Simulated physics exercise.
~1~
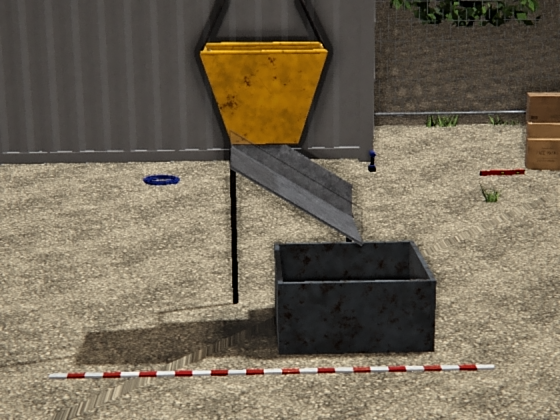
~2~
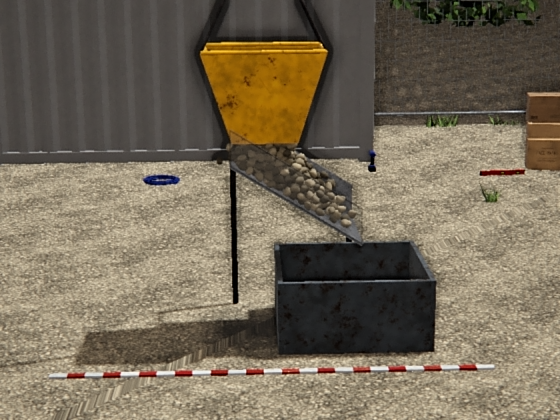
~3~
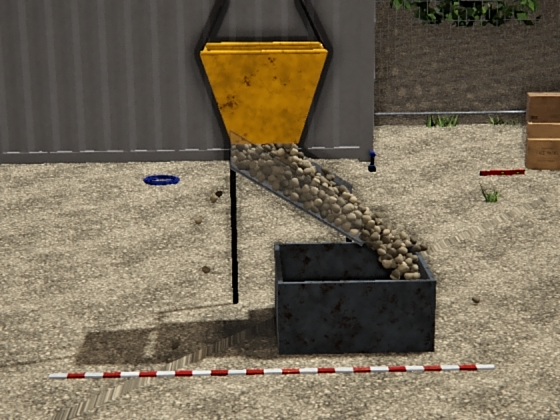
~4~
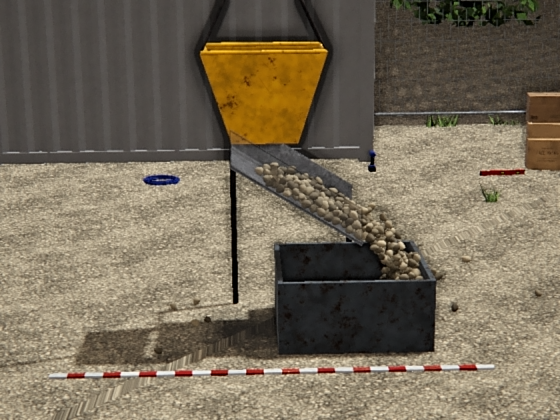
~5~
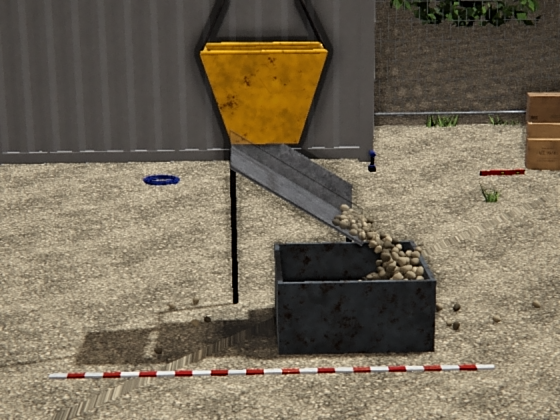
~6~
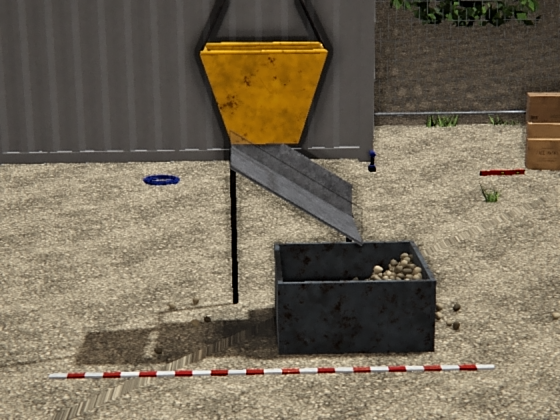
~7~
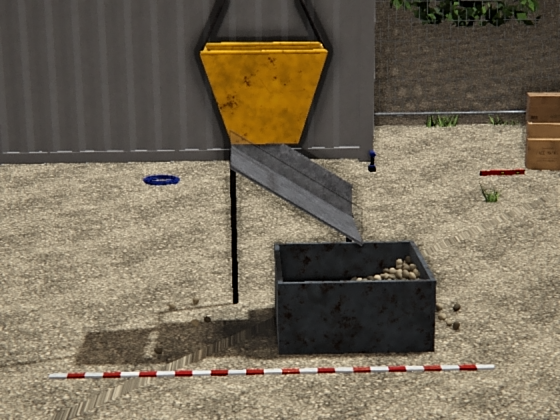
Yellow skip releasing rounded cobbles down a fixed sloping steel chute into a dark bin, nearly all settling inside, a few outside.
